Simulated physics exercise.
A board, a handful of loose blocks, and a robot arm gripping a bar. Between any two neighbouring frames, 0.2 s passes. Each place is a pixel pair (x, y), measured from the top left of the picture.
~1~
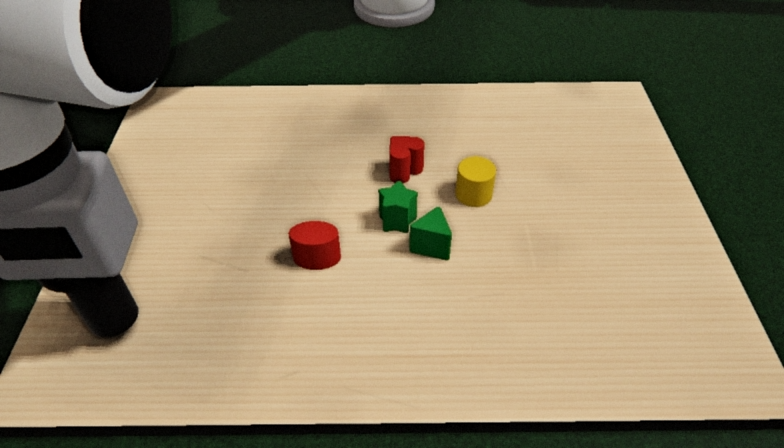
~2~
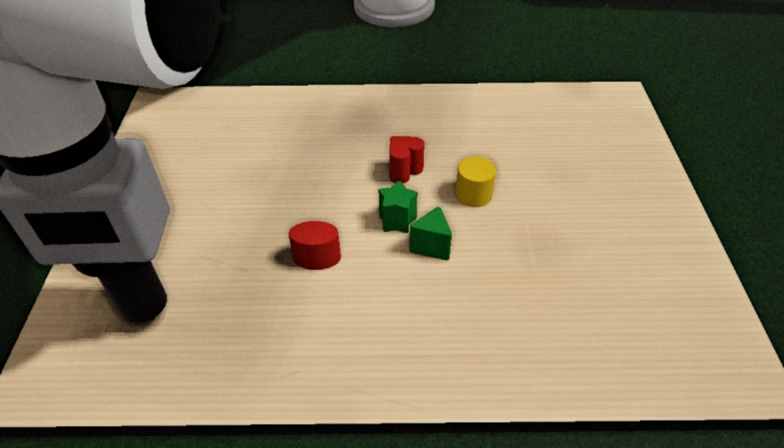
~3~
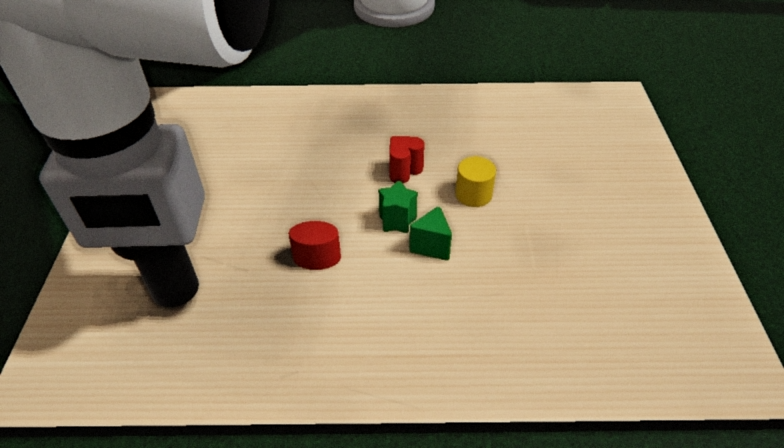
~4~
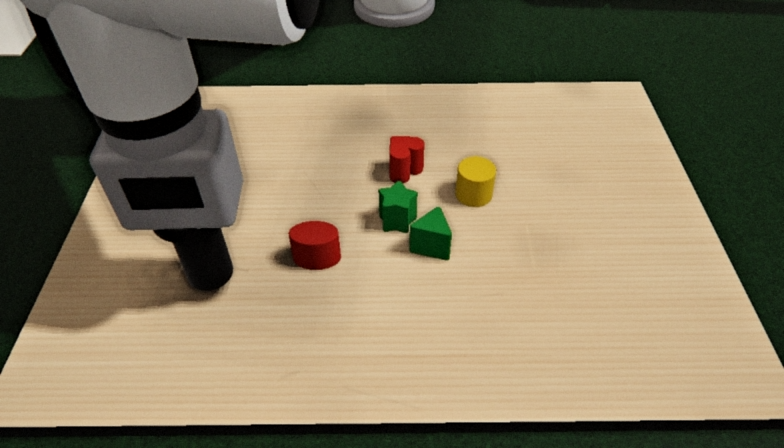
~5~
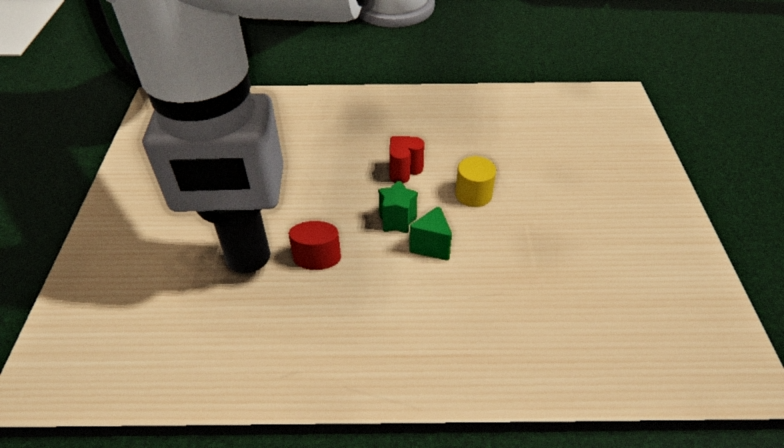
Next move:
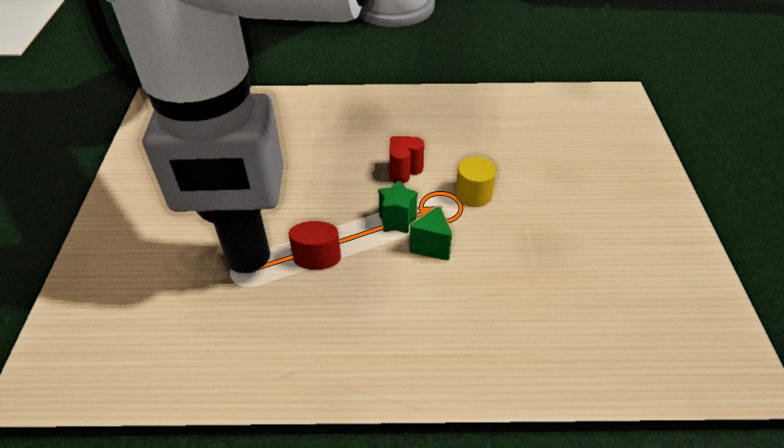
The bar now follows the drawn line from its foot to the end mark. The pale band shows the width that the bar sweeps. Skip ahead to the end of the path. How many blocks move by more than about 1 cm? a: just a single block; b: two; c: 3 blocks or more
The one that fits is c, 3 blocks or more.
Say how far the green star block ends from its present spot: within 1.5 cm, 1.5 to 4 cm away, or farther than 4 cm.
Beyond 4 cm.
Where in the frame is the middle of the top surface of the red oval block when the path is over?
Pixel (401, 226).
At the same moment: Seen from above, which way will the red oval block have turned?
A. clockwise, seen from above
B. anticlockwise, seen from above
Option A.
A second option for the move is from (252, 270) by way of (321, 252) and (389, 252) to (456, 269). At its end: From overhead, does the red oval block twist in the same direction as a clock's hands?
Yes, that is what happens.
The drawn path runs from (252, 270) to (441, 207).
What follows on the original path. One third of the way, bar (318, 235); red oval block (361, 227), turned 35° clockwise.
Two thirds of the way, bar (382, 214); red oval block (400, 226); green star block (414, 190), turned 15° anticlockwise; green triangular piece (437, 223), turned 15° anticlockwise.
At the end, bar (442, 194); red oval block (401, 226), turned 135° clockwise; green star block (473, 170), turned 15° anticlockwise; green triangular piece (437, 224), turned 20° anticlockwise; yellow circular block (507, 158).
